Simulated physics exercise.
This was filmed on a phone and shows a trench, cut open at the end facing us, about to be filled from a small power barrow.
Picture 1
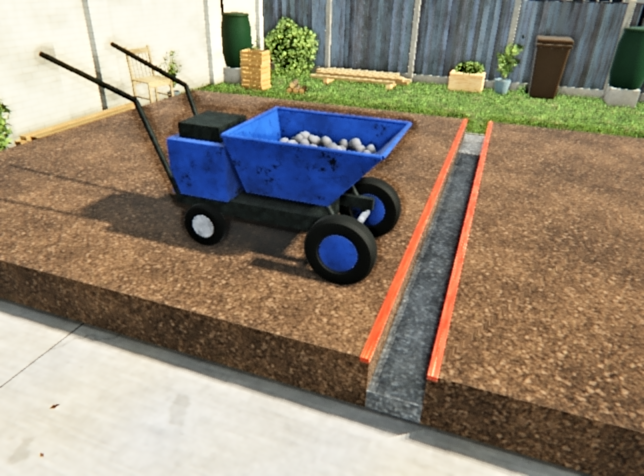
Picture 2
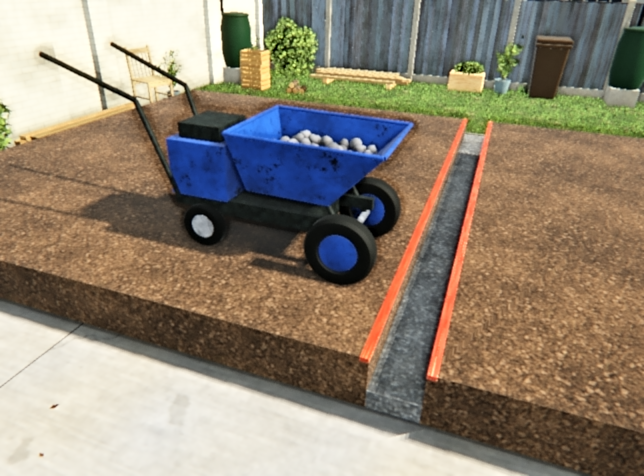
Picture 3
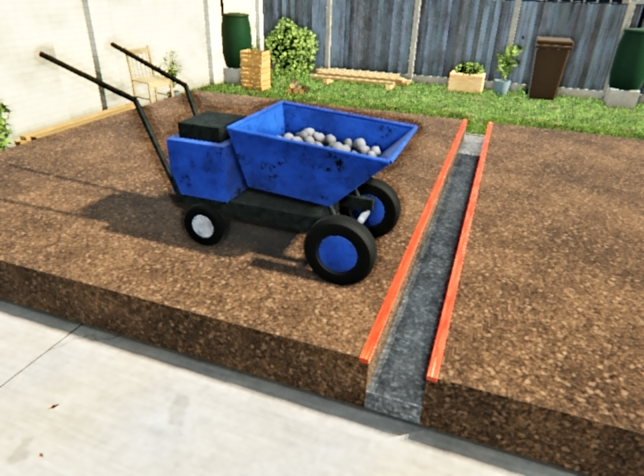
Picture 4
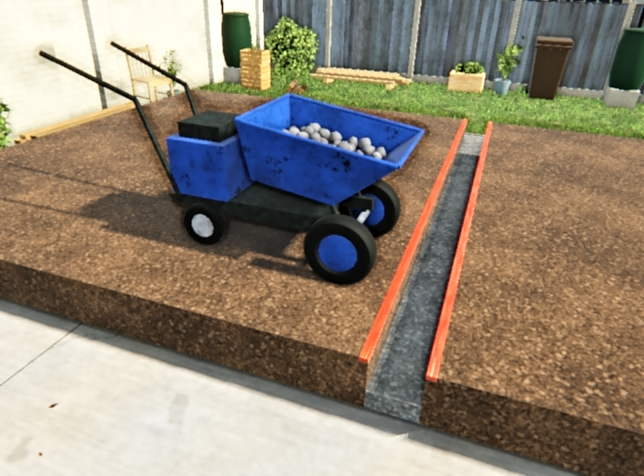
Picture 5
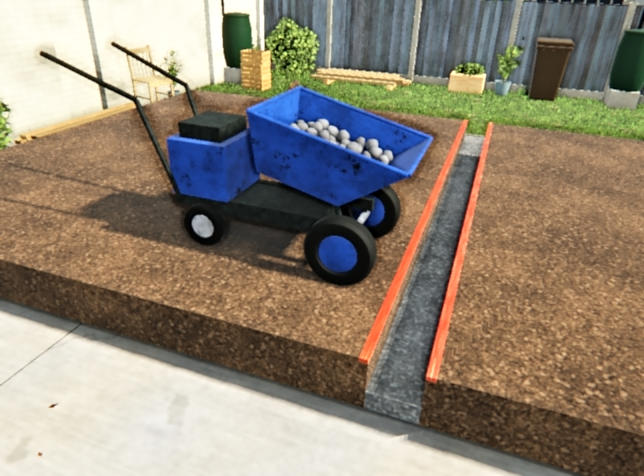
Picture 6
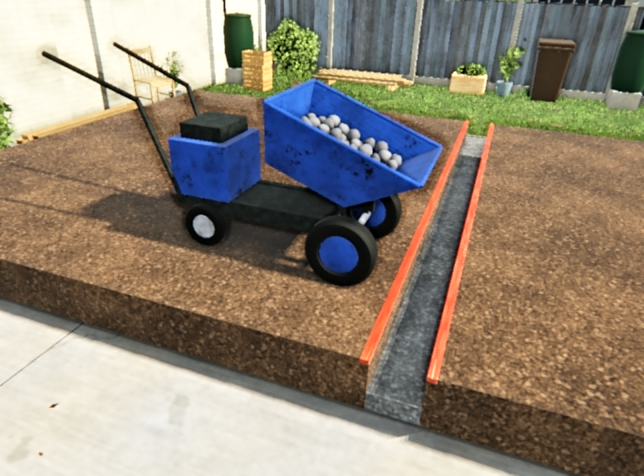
In a fenced backyard, the blue skip of a small barrow tilting gradually forward, round grey cobbles inside, beside an orange-edged trench.
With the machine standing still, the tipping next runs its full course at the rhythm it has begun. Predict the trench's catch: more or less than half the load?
Half not reached.
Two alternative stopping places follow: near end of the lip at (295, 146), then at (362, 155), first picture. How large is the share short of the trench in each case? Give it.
About 20 percent the first time, about 0 percent the second.
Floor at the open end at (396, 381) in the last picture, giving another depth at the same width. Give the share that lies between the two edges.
0 %.
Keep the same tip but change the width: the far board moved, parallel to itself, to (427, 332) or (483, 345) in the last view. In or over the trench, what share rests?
I'd put it near 0 in a hundred, then near 60 in a hundred.
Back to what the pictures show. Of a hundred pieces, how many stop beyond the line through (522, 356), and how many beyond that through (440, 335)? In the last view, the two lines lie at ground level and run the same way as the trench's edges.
Near 40 % and near 100 %, in that order.
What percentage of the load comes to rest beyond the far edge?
Result: Close to 95 %.
Soon after the last picture, skip tipped steeply; all in the skip.
A little later, skip tipped right over; most in the skip; about a quarter beyond it; a stray few falling.
Later still, skip tipped right over; a small part in the skip; most beyond it.
By the end, skip tipped right over; a stray few in the skip; a stray few in or heaped over the trench; nearly all beyond it.
